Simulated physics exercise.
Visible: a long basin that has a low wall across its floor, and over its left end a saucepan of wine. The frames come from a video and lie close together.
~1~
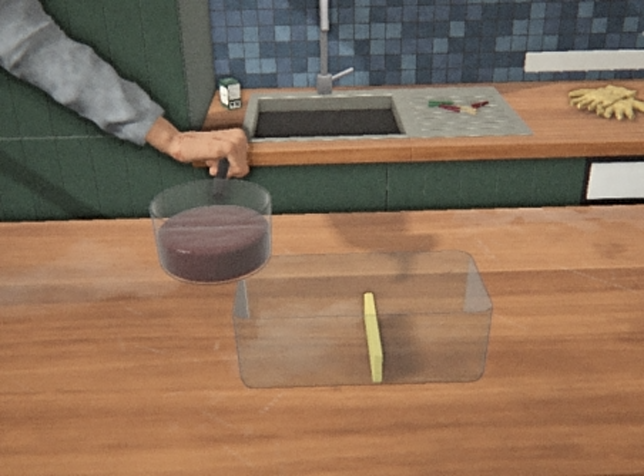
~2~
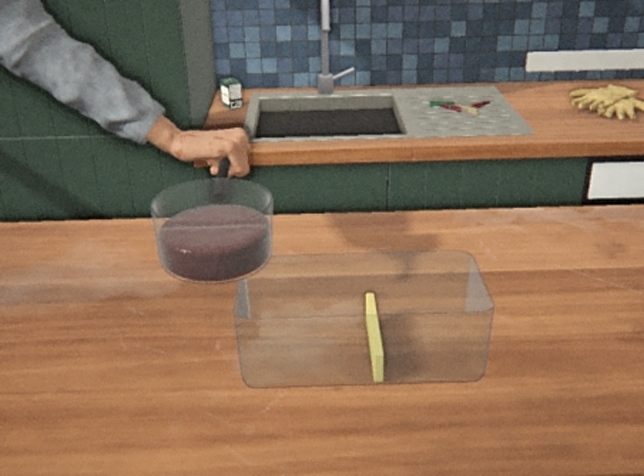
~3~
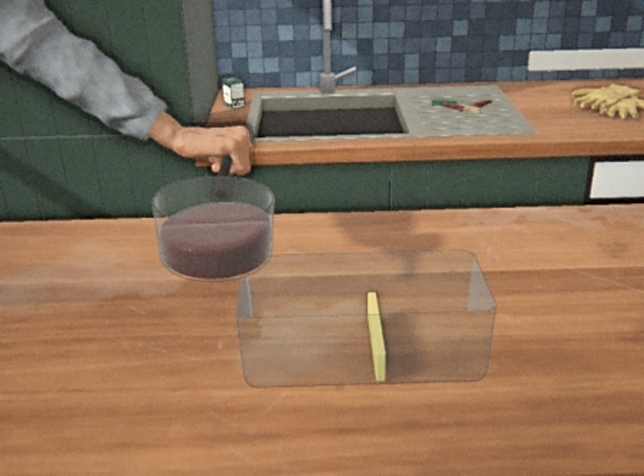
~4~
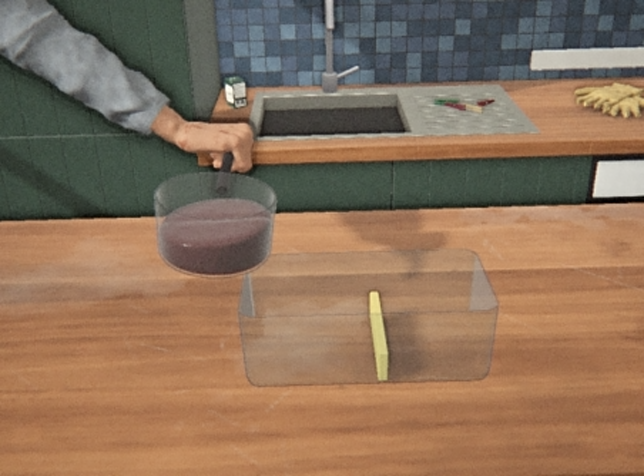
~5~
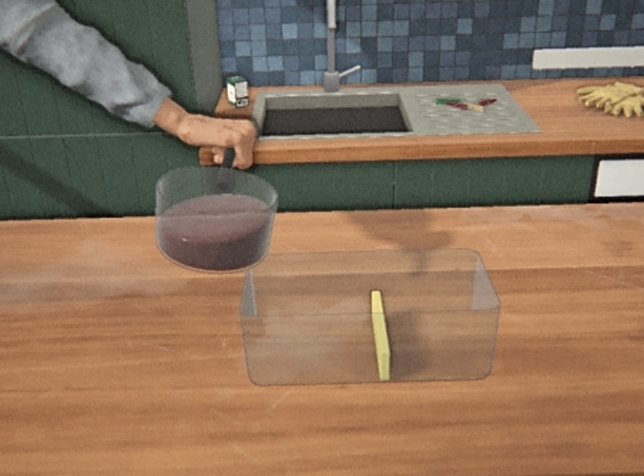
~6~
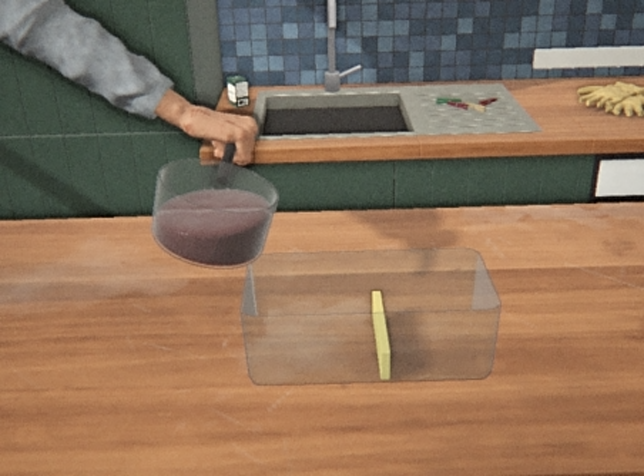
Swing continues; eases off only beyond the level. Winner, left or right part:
Settles mostly left.
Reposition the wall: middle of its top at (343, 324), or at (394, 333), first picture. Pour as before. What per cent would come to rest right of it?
In turn some 80 and 15 in a hundred.
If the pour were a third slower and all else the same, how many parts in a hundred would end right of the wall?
Around 10 in a hundred.
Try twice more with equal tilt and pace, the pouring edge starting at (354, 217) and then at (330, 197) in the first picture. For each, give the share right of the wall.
You'd see around 75 per cent, and then around 80 per cent.
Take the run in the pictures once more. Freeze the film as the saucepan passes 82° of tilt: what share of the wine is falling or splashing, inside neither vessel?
Roughly 35 per cent.
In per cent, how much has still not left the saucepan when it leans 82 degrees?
Roughly 65 %.
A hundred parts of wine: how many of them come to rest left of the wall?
Some 75 per cent.
A moment on, the tilt is 82° and 65 per cent is still to pour, 1 is left of the wall and 0 right of it.
Next, the tilt is 116° and 7 per cent is still to pour, 48 is left of the wall and 25 right of it.
Then the tilt is 118° and 0 per cent is still to pour, 72 is left of the wall and 23 right of it.
Later the tilt is 118° and 0 per cent is still to pour, 73 is left of the wall and 23 right of it.
Finally, 73 per cent lies left of the wall, 23 right of it and 4 outside.
